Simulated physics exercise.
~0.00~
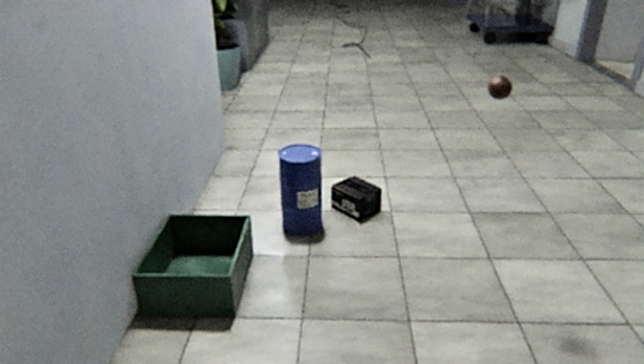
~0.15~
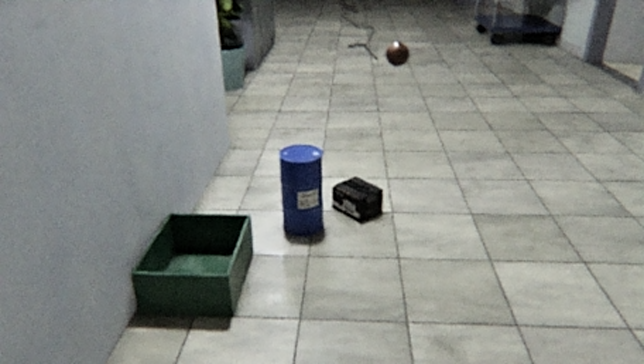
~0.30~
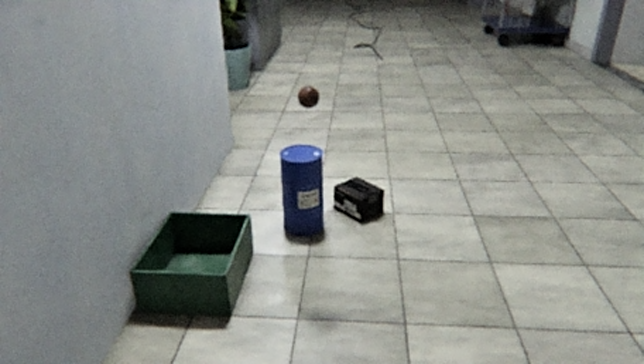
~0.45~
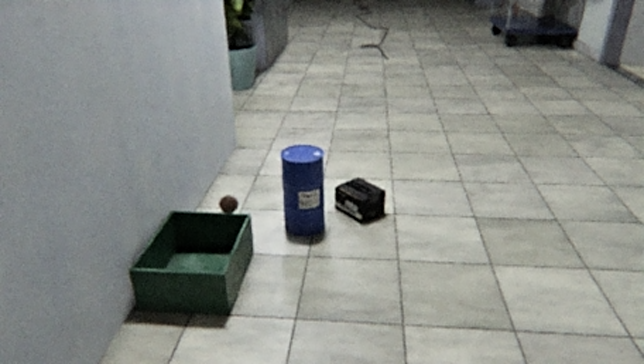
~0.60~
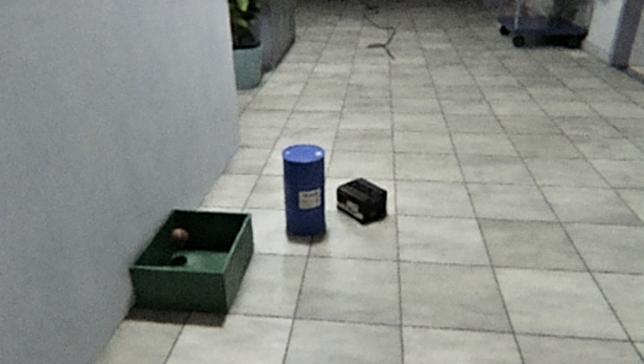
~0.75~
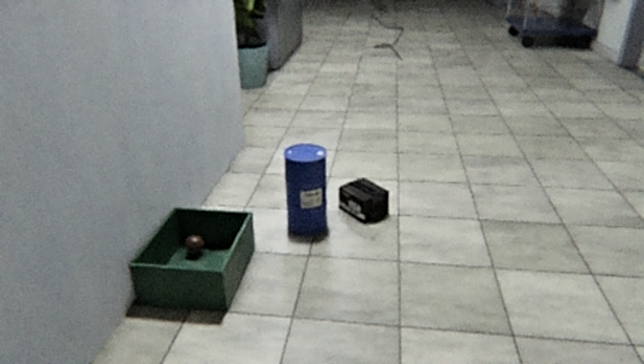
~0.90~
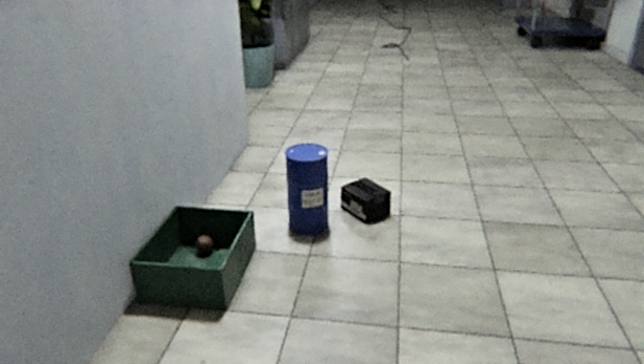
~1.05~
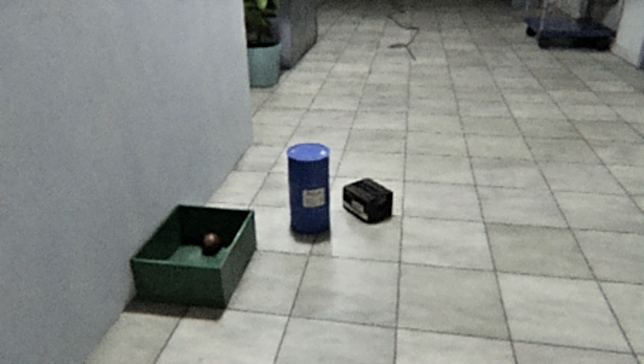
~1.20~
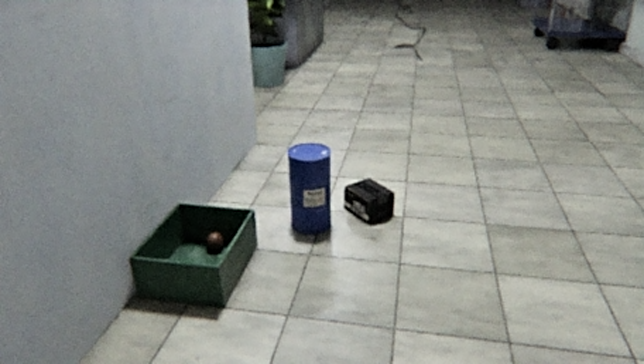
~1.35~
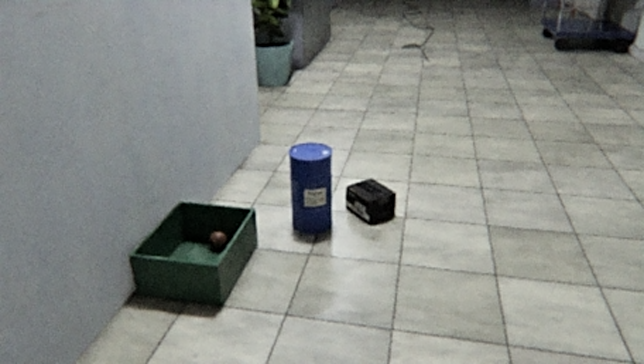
A brown onion flies left past a blue canister and settles inside the green box.
